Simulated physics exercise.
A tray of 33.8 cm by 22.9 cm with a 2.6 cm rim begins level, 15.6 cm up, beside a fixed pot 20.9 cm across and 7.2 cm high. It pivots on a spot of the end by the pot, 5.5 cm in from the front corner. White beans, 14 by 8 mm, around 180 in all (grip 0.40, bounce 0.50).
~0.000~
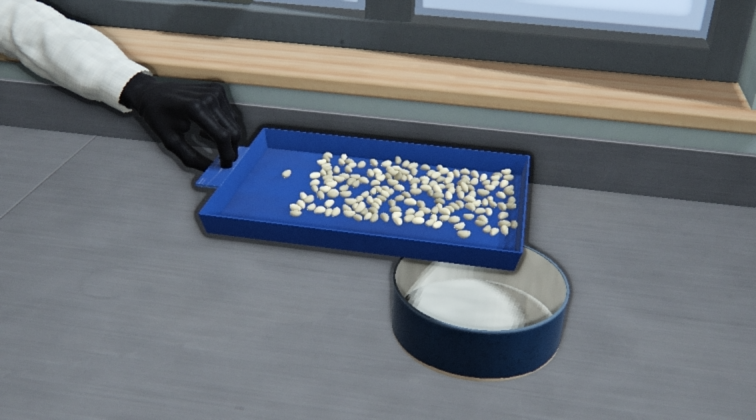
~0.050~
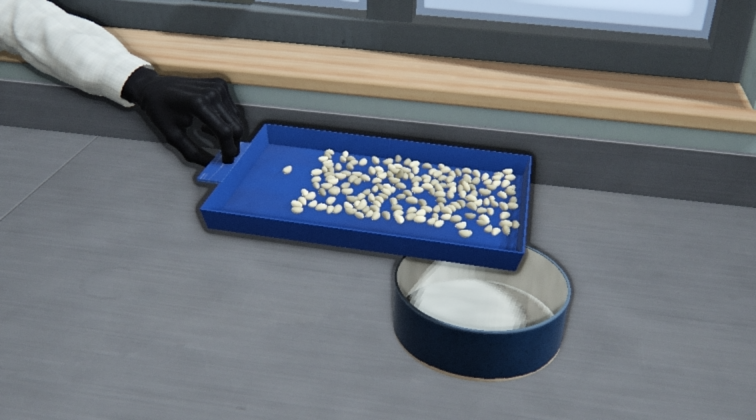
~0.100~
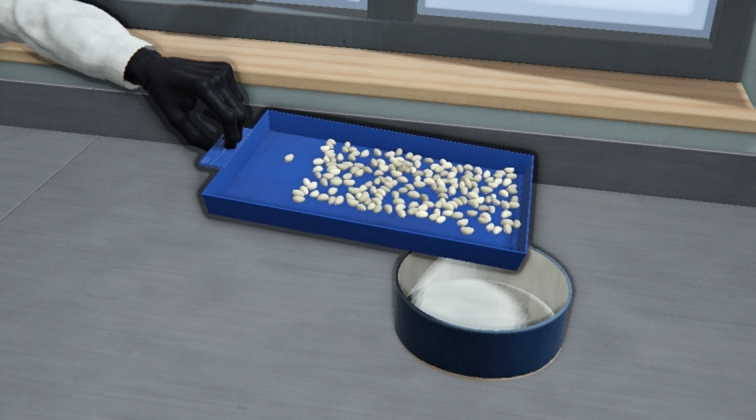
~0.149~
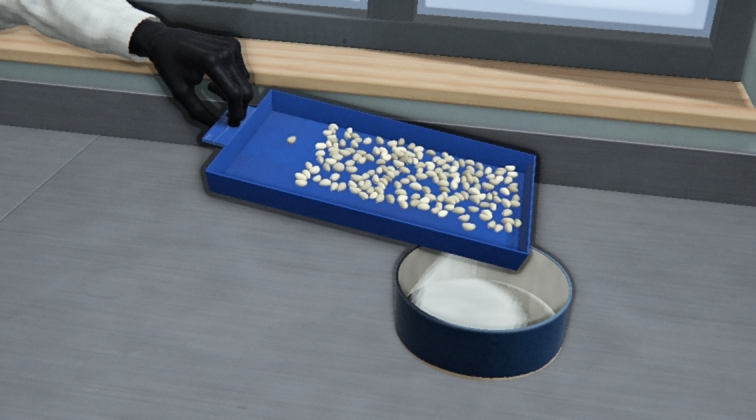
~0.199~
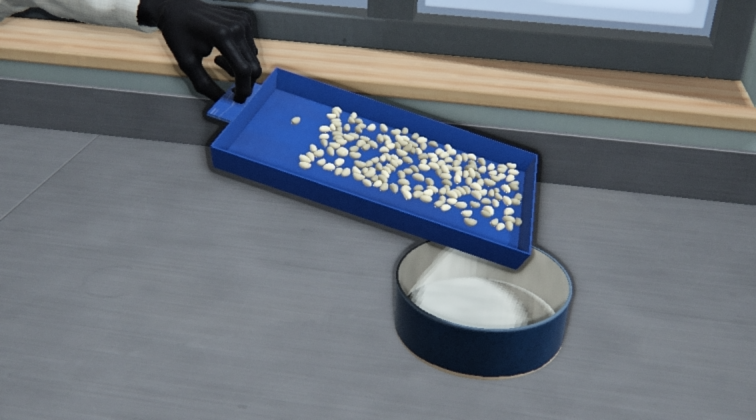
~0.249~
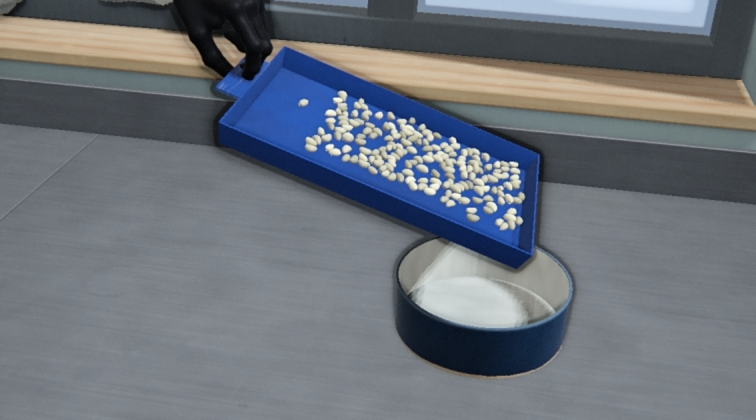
A blue tray of white beans started out level, then a black-gloved hand raised its left end so it sloped down to the right, its lower end above a round, dark blue pot.
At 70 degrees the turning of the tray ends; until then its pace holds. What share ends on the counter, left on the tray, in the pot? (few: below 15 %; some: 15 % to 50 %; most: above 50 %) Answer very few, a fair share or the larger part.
On the counter: A fair share; left on the tray: The larger part; in the pot: Very few.
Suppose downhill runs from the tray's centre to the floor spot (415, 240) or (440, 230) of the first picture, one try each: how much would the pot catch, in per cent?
About 0 and 5 per cent.
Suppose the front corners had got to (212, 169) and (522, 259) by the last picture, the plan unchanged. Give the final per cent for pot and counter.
Pot 0, counter 55.
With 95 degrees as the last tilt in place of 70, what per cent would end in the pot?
In that case some 35 per cent.
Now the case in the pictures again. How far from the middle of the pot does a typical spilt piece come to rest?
Roughly 20 cm.
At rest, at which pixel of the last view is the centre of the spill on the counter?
At about (631, 331).
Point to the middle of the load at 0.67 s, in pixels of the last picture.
Around (524, 191).
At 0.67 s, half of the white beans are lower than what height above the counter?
About 18 cm.
Then, at 0.50 s, tilt 44 degrees; the tray holds 100 %, the pot 0 %.
After 0.67 s, tilt 61 degrees; the tray holds 100 %, the pot 0 %.
After 0.97 s, tilt 70 degrees; the tray holds 60 %, the pot 5 %.
In the end, at 2.6 s, counter 35 %, tray 60 %, pot 5 %.
